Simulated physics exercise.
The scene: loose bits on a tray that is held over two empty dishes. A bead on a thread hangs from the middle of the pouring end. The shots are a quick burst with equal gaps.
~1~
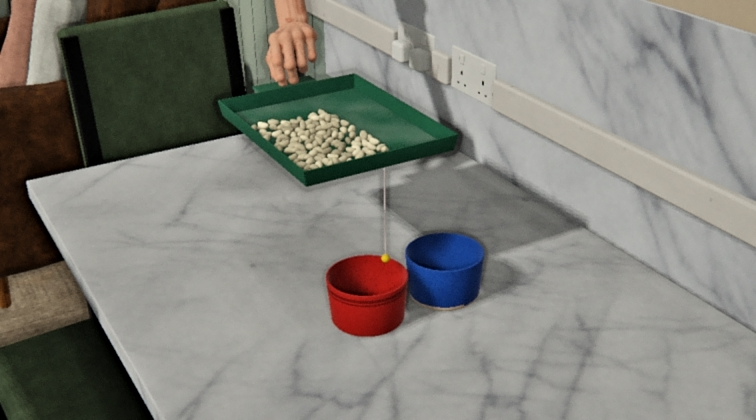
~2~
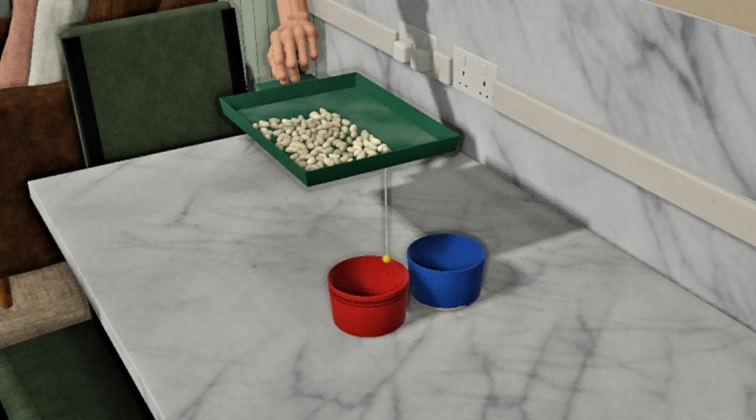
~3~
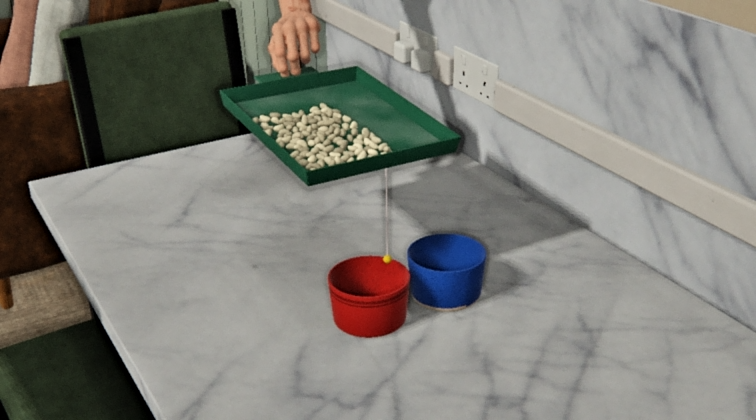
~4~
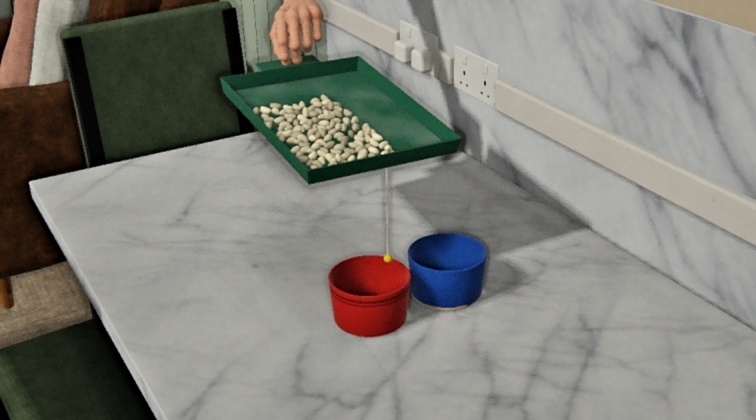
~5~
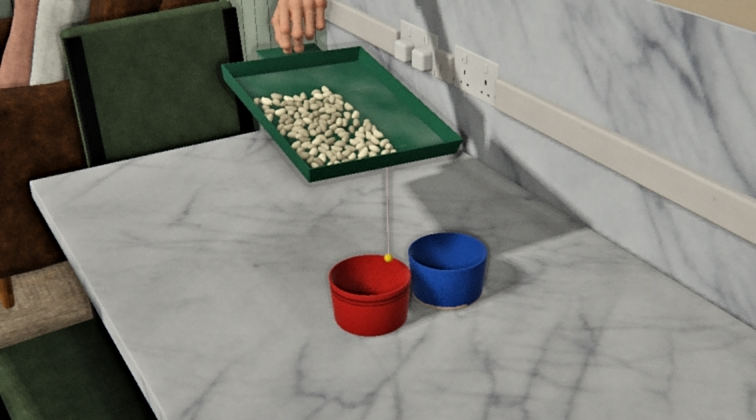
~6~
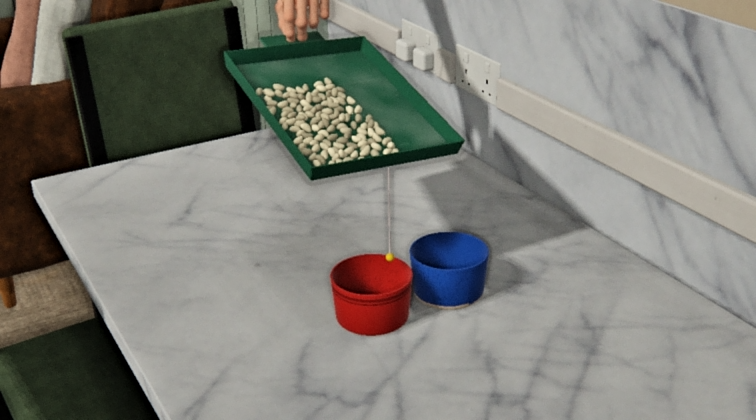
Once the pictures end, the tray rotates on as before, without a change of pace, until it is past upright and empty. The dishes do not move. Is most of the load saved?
The two hold less than half of the load.
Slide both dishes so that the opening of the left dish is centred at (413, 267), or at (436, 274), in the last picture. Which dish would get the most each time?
The first try: The left dish. The second: The dish on the left.
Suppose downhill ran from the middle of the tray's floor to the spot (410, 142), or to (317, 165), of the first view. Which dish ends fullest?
One: Right. Two: The left one.
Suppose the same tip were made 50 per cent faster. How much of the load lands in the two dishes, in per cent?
Near 40 %.
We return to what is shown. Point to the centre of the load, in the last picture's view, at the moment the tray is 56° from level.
Roughly at (376, 131).
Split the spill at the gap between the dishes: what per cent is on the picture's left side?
Roughly 20 in a hundred.
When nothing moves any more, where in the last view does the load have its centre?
Around (452, 315).
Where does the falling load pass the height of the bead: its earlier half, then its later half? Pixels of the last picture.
The first part at (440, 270); the rest at (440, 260).
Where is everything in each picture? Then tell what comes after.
In the first picture, corners of the pouring end (306, 170) and (454, 134), level; middle of the load (317, 143), white beans; left dish (387, 311); right dish (466, 286); bead on its thread (386, 258).
In the second picture, corners of the pouring end (307, 170) and (455, 135), level; middle of the load (318, 143).
In the third picture, corners of the pouring end (308, 170) and (456, 136), tipped barely, lowest at the right corner; middle of the load (318, 140).
In the fourth picture, corners of the pouring end (310, 168) and (458, 137), tipped a little, lowest at the right corner; middle of the load (319, 135).
In the fifth picture, corners of the pouring end (311, 167) and (459, 138), tipped a little, lowest at the right corner; middle of the load (320, 129).
In the sixth picture, corners of the pouring end (313, 165) and (461, 139), tipped clearly, lowest at the right corner; middle of the load (322, 124); left dish (392, 310); right dish (470, 284).
Just after the last frame, tray tipped steeply; every one on the tray.
A moment on, tray tipped right over; almost all on the tray; just a few in the right dish.
Further on, tray tipped past a quarter turn; just a few in the left dish; roughly a third in the right dish; roughly two thirds outside both.
When it is over, tray tipped past a quarter turn; just a few in the left dish; roughly a third in the right dish; roughly two thirds outside both.
